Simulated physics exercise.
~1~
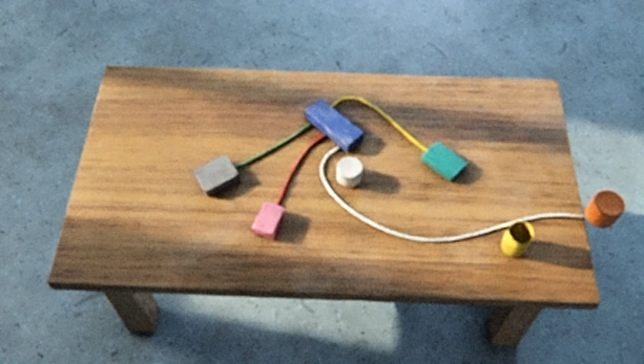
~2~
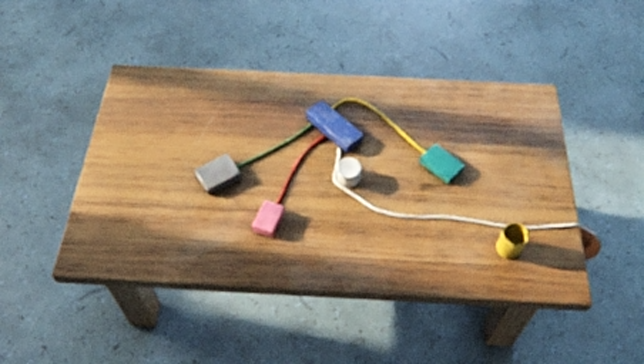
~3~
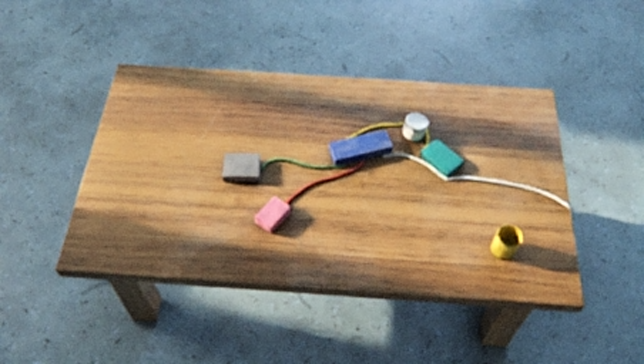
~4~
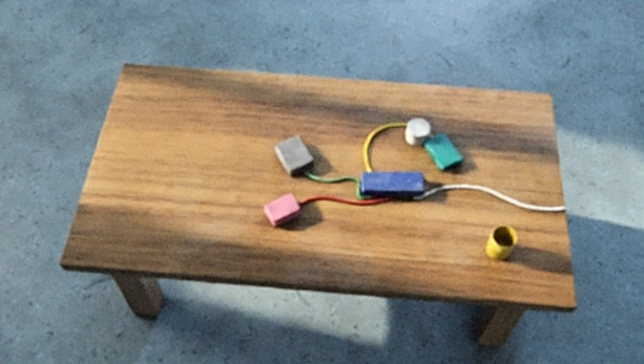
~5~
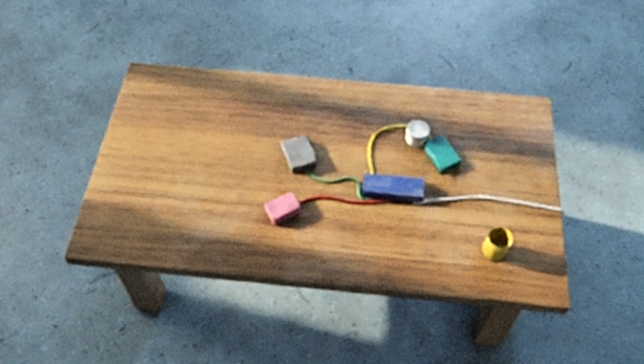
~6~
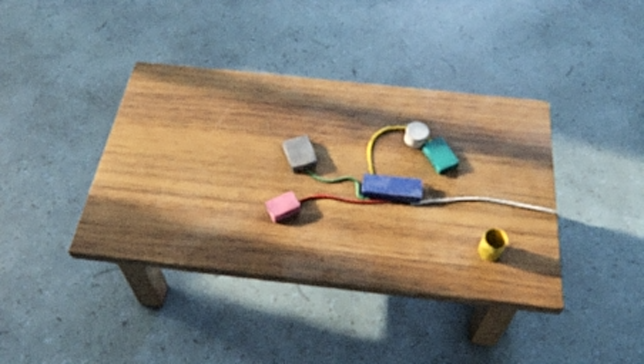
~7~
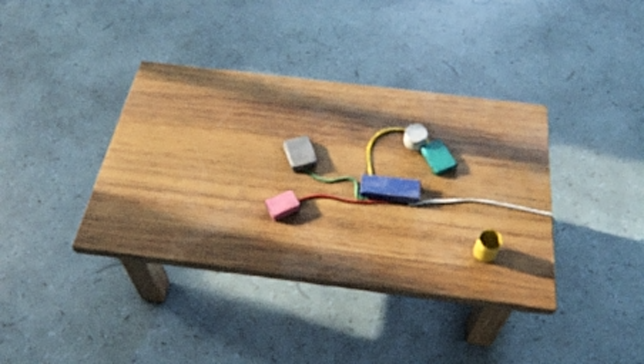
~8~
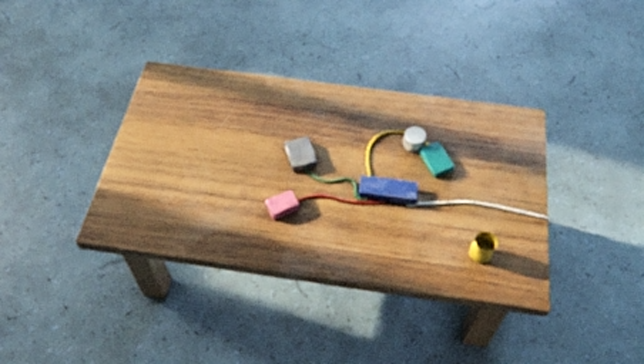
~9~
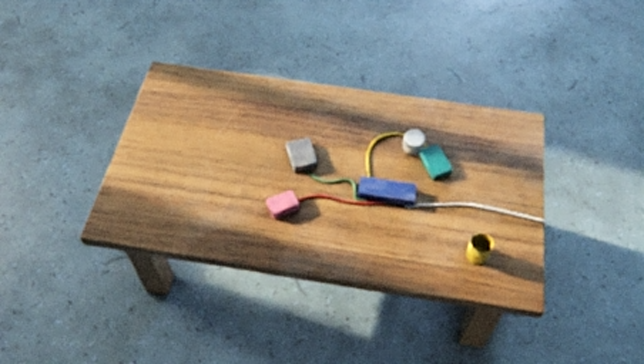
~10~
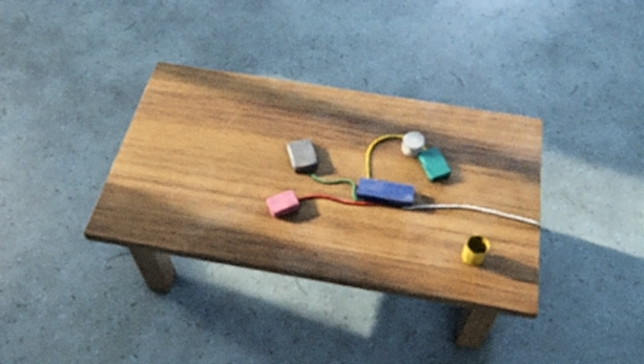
A wooden table stands on a blue-grey floor, seen from above at an angle as the view drifts slightly sideways. A blue strip near the middle joins green, red, yellow and white cables to a grey block, a pink block, a teal block and an orange cylinder at the right edge, with a white tin and yellow cup nearby. The orange cylinder tips off the edge and drops from sight. The white cable pulls the strip rightward and sweeps the tin toward the teal block. The strip then slides nearer the front, dragging the grey block right. Everything settles, the white cable hanging over the edge and the cup still standing.
